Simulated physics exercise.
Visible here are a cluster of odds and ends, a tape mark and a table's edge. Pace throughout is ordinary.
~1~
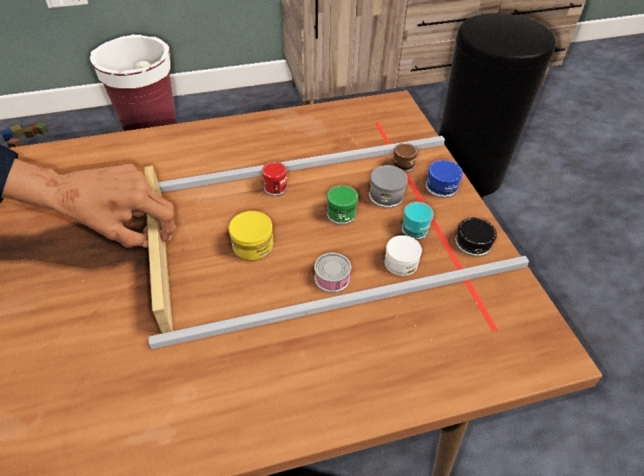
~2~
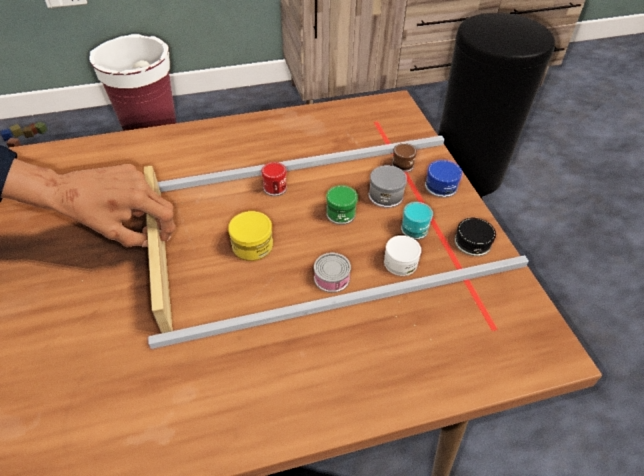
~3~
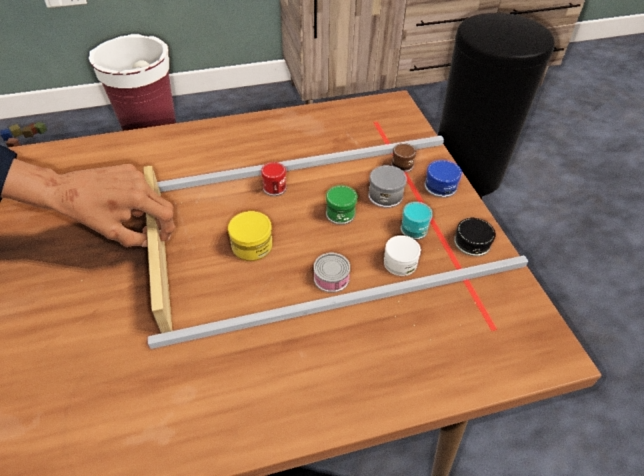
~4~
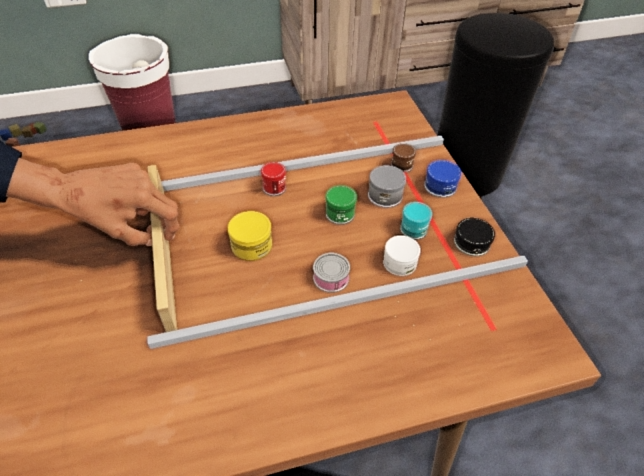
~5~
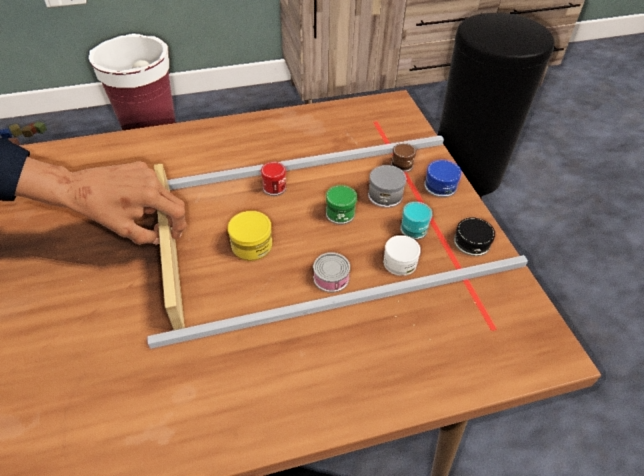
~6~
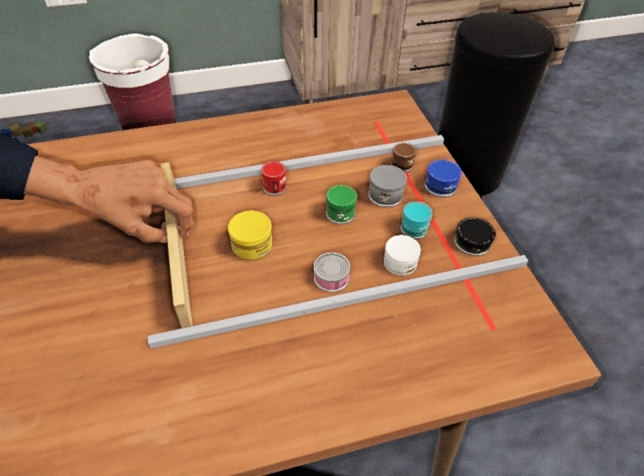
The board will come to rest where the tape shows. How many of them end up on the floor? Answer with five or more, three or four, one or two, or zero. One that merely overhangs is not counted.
The count that falls is one or two.
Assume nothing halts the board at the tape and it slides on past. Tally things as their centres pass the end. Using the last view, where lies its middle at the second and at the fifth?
At (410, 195) for the second, at (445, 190) for the fifth.
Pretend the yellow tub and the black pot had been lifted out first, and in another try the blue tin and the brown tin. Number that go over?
The first try gives 0, the second gives 1.
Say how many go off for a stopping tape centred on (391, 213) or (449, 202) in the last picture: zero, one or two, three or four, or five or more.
Lab note - count per position: Zero; five or over.
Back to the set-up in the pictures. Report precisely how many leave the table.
It comes to 2.
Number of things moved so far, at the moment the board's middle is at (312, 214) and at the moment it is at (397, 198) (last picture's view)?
In order, the tallies are 4 and 10.
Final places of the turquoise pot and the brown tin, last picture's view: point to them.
Look around (466, 222) for the first and around (433, 152) for the second.
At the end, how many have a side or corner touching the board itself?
It adds up to 4.
A little later, none off yet; blue tin at rest near (443, 178); black pot at rest near (474, 237); brown tin at rest near (404, 158).
When it is over, the number that fall off is one or two; down, black pot and blue tin.
